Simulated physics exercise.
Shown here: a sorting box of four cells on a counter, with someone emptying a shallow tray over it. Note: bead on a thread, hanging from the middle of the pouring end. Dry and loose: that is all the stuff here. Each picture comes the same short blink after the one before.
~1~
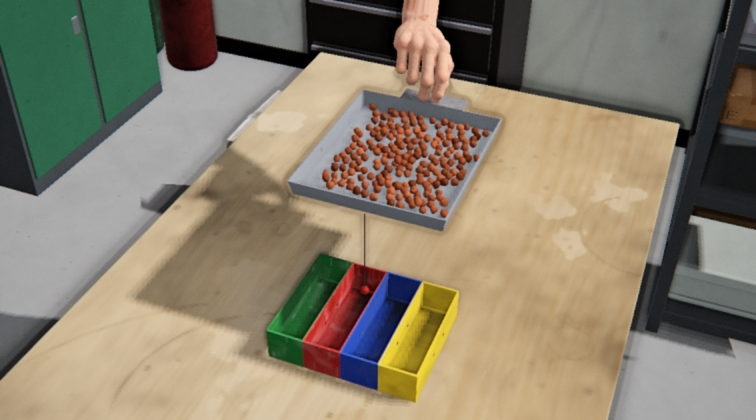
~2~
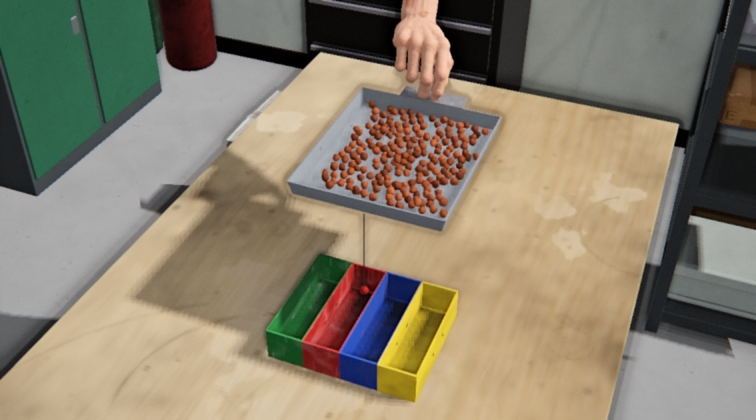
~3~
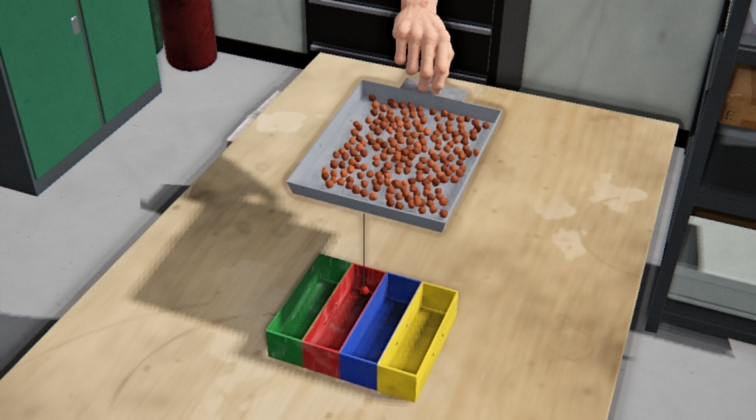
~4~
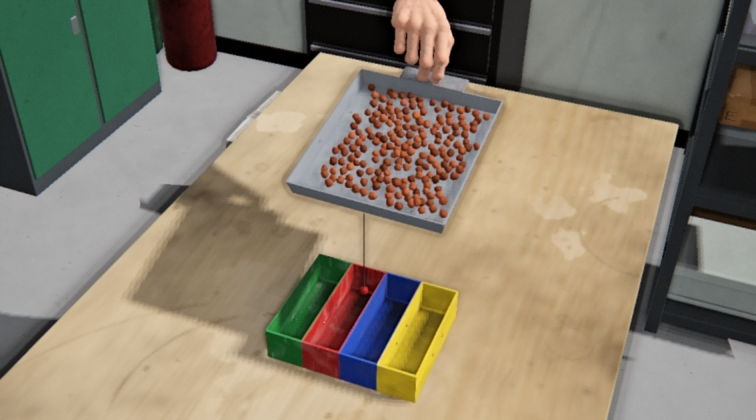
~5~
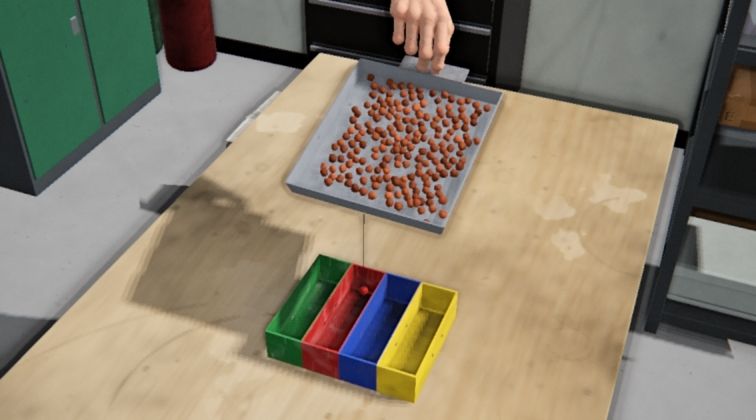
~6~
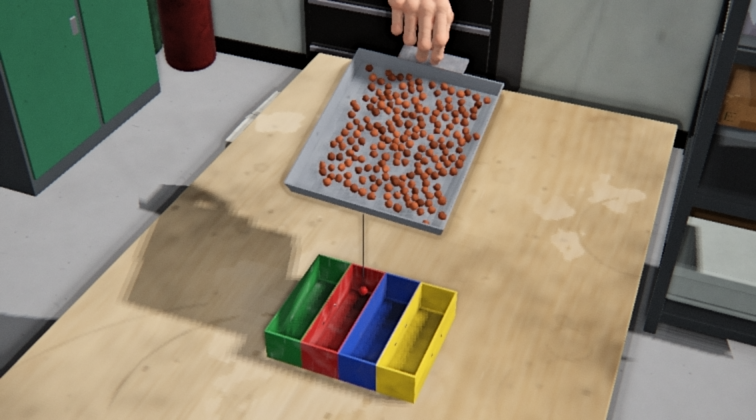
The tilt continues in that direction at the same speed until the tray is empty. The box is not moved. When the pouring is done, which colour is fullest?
Fullest: The yellow cell.
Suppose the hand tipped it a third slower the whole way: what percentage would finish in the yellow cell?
I'd expect near 40 per cent.
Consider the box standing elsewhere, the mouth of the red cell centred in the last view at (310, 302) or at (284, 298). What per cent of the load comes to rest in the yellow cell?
About 30% on the first try and 20% on the second.
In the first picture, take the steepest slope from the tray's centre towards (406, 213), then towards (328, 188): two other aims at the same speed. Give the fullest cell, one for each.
First that yellow cell, then the green one.
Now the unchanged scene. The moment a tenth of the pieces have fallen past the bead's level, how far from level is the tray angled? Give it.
That would be about 110 degrees from level.
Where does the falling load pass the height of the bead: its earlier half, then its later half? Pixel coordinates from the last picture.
Early half: (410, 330); late half: (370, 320).
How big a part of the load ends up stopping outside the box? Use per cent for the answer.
Roughly 10 percent.
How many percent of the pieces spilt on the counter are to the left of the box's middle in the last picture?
Reading: Around 20 %.
Soon after the last picture, tray tipped steeply; all on the tray.
A little later, tray tipped past a quarter turn; nearly all on the tray; a stray few in the yellow cell; a stray few in the blue cell; a stray few in the green cell; a small part falling or outside the box.
Later still, tray tipped past a quarter turn; about a third in the yellow cell; about a quarter in the blue cell; about a quarter in the red cell; a small part in the green cell; a small part falling or outside the box.
At rest, tray tipped past a quarter turn; about a third in the yellow cell; about a quarter in the blue cell; about a quarter in the red cell; a small part in the green cell; a small part outside the box.
